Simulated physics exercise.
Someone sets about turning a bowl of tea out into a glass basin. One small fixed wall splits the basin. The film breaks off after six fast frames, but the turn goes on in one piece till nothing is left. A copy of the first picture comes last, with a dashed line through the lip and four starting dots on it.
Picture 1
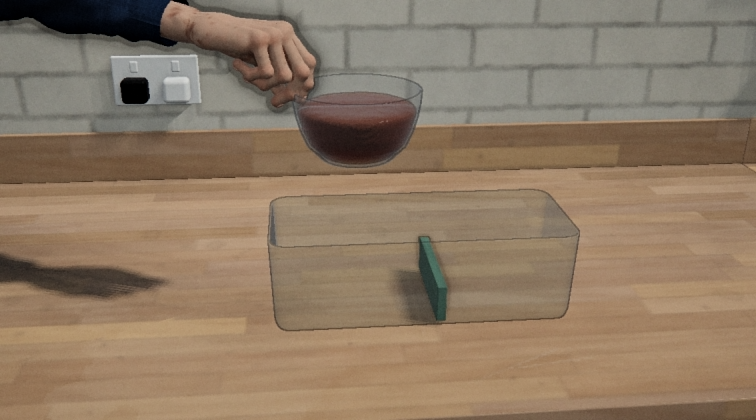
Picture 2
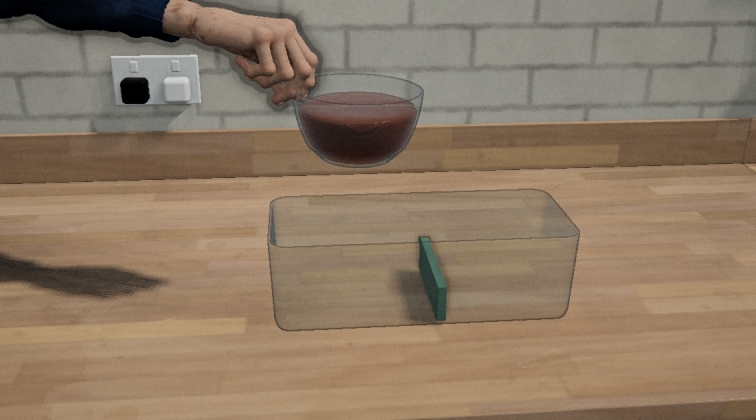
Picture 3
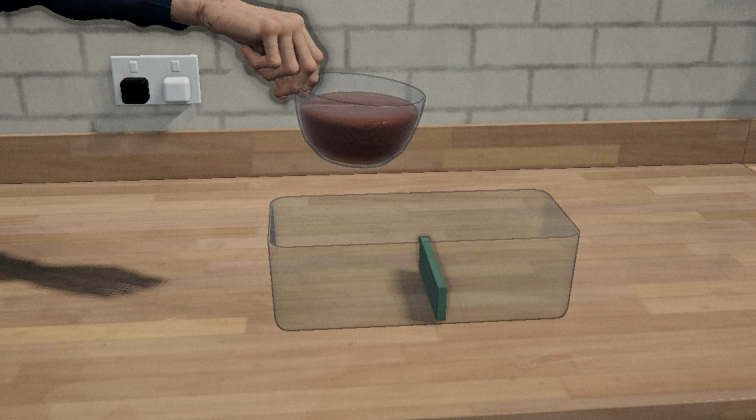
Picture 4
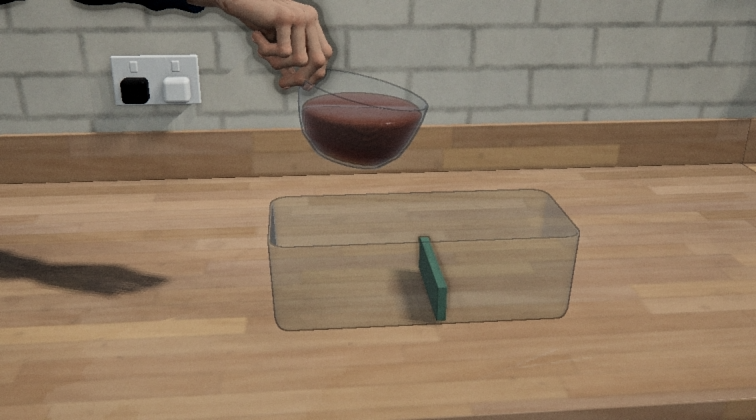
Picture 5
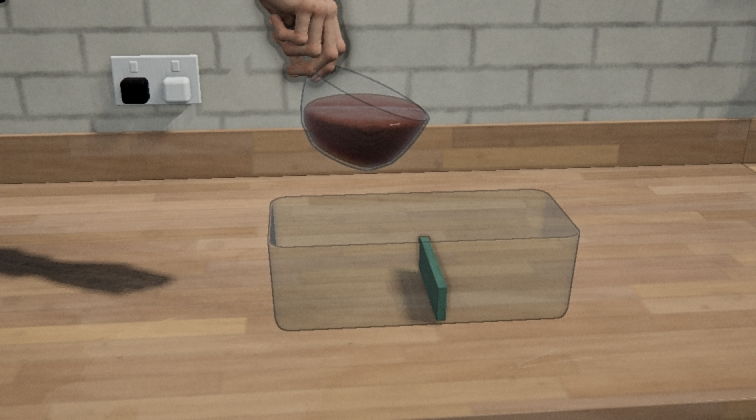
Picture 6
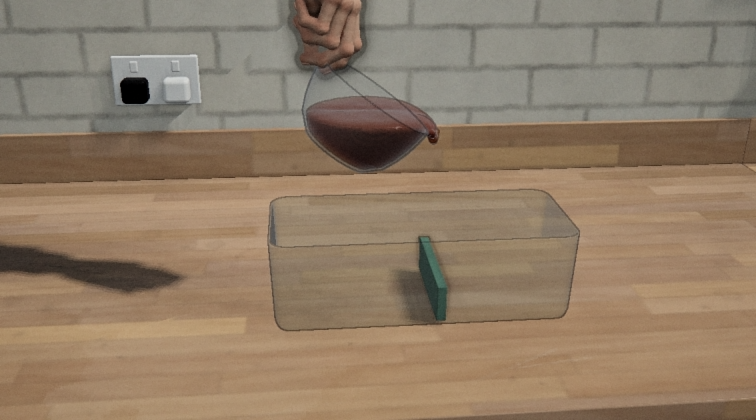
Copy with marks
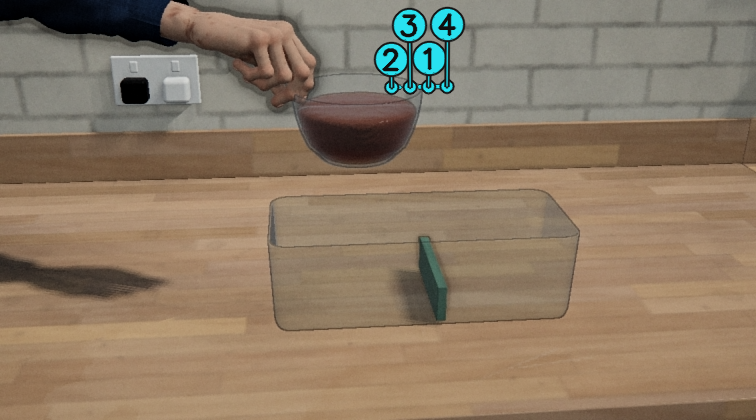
On a wooden worktop against a pale brick wall, a hand holds a clear bowl of reddish-brown tea above a glass basin with a small green wall inside. The hand rises and shifts right, gradually tilting the bowl rightward, until a little tea slips over its right lip.
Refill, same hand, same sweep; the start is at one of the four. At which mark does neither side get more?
Take 2.
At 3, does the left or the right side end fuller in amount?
The right one.
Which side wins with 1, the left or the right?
More ends on the right.
In cyan, 1 at (428, 86); 2 at (391, 87); 3 at (410, 87); 4 at (446, 86).
With 1, about 15 % ends left of the wall and 84 % right of it.
With 2, about 48 % ends left of the wall and 50 % right of it.
With 3, about 27 % ends left of the wall and 72 % right of it.
With 4, about 5 % ends left of the wall and 94 % right of it.
